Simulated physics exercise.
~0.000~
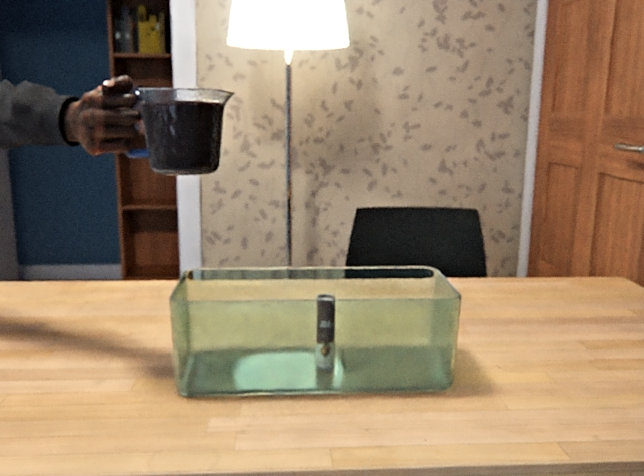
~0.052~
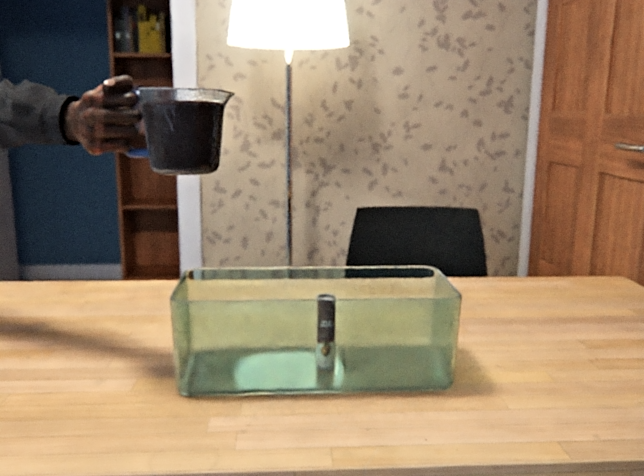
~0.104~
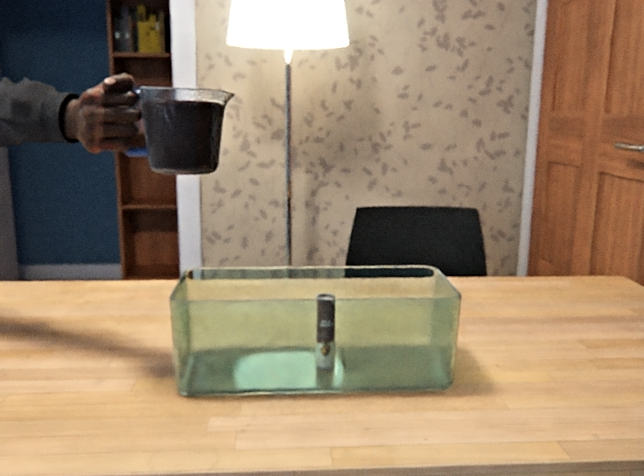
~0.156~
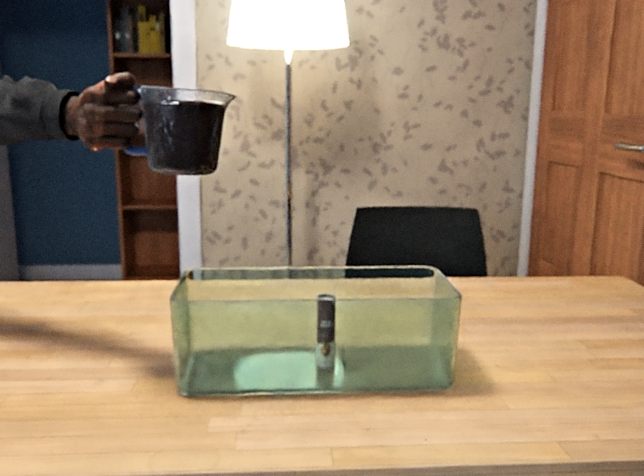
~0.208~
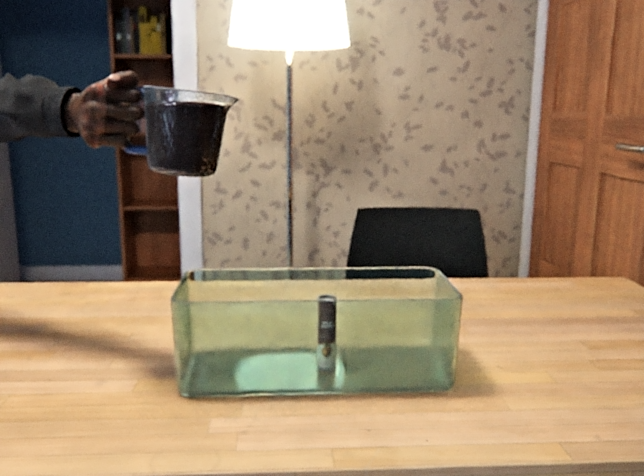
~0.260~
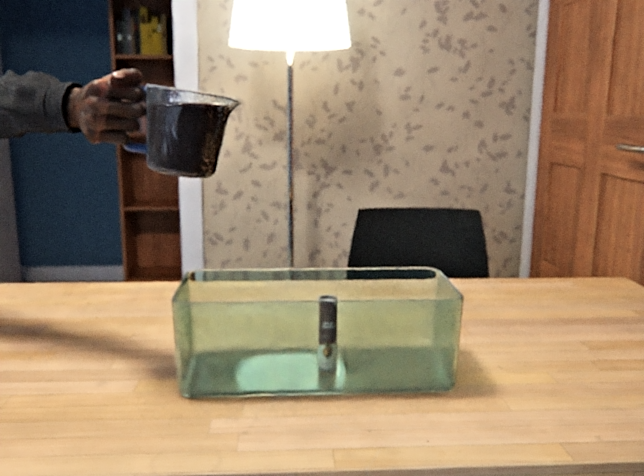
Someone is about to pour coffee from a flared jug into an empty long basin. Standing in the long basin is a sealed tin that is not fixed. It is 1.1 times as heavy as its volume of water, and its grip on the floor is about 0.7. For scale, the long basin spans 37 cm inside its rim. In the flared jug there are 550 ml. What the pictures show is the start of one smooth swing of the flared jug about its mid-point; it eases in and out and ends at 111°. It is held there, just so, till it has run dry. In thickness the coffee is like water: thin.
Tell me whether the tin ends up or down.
I expect it to overbalance.
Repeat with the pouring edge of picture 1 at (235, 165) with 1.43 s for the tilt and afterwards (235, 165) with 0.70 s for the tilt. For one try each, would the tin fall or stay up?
Run one: It does not tip. Run two: It does not tip.
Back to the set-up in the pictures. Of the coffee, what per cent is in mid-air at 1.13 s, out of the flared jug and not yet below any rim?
Estimated airborne part: Roughly 24 per cent.
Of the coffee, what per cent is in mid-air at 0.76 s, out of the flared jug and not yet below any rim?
Share: Roughly 20 per cent.
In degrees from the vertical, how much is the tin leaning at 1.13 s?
The tilt comes to near 10°.
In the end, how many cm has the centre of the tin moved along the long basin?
Roughly 8.5 cm.
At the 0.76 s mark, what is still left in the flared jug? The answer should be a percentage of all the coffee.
I reckon about 76 in a hundred is still held.
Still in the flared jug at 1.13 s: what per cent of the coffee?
Near 16 percent, more or less.
Then, 0.76 s in, the tilt is 61° and 75 per cent is still to pour; the tin stands where it began.
Then, 1.13 s in, the tilt is 99° and 16 per cent is still to pour; the tin leans 10°.
Then, 1.51 s in, the tilt is 111° and 0 per cent is still to pour; the tin lies on its side.
Then, 1.93 s in, the tilt is 111° and 0 per cent is still to pour; the tin lies on its side.
Finally, the tin lies on its side.
